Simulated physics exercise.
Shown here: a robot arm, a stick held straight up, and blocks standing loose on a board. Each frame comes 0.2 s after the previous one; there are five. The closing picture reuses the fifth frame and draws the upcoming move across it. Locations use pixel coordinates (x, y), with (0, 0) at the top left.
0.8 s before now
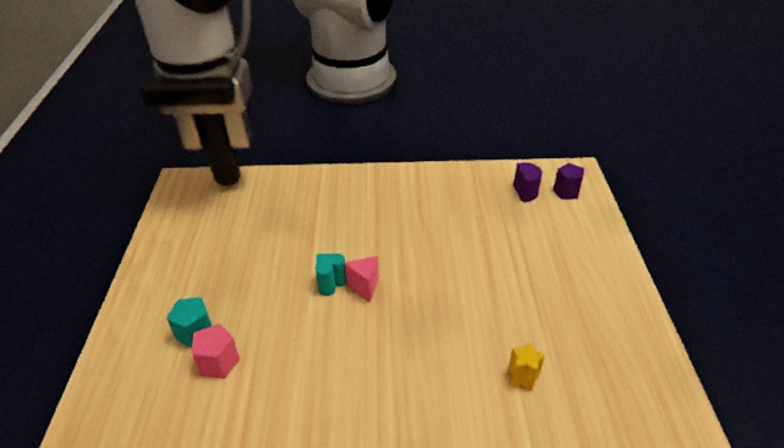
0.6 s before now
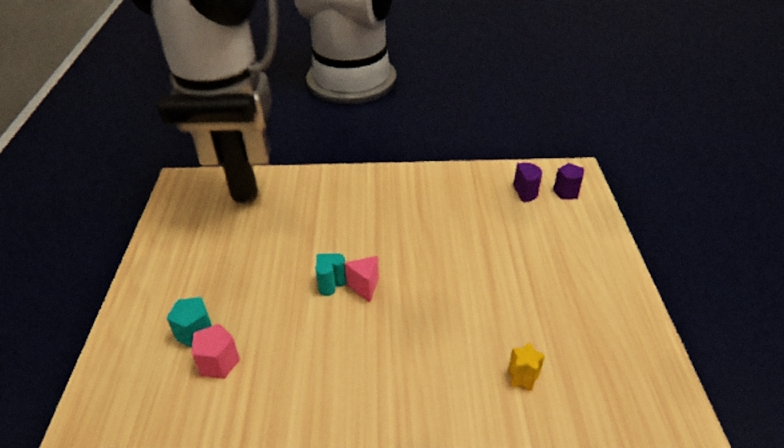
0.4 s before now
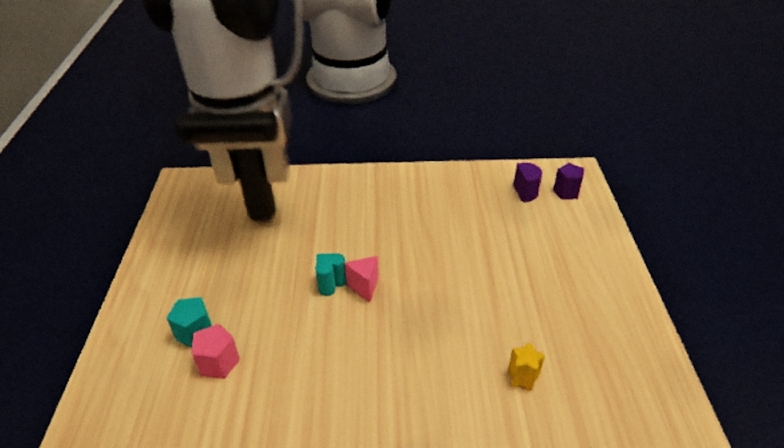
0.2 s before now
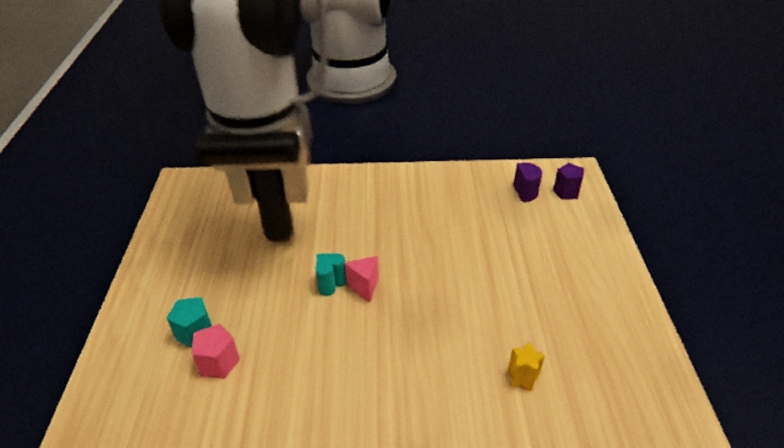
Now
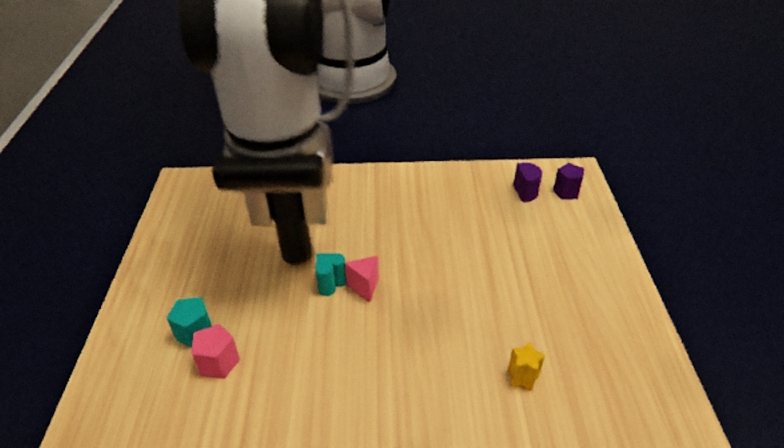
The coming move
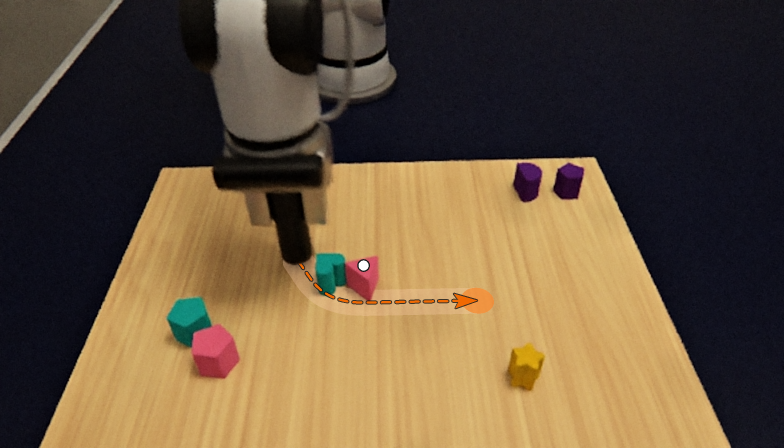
Robot arm moving a dark upright stick diagonally down and right across a wooden board, nearing a still turquoise heart block.
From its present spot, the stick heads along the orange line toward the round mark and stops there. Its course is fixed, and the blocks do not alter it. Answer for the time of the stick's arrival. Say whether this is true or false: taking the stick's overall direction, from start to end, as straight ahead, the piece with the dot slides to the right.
That statement is not accurate.
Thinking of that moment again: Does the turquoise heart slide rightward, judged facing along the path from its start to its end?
Yes, it checks out.
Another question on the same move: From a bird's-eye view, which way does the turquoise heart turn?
The block spins clockwise.
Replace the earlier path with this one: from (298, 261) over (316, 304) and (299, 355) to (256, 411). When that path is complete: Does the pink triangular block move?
Yes
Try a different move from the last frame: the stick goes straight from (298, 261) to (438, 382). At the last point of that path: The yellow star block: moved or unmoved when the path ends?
Left in place.
The drawn path runs from (298, 261) via (337, 299) and (407, 302), ending at (477, 300); the dot is on the pink triangular block.
What follows on the original path. One third of the way, stick at (336, 292); turquoise heart at (365, 287); pink triangular block at (393, 273), turned 70° anticlockwise.
Two thirds of the way, stick at (407, 295); turquoise heart at (409, 303), turned 90° clockwise; pink triangular block at (433, 273), turned 95° anticlockwise.
At the end, stick at (478, 294); turquoise heart at (409, 303), turned 90° clockwise; pink triangular block at (500, 265), turned 120° anticlockwise.
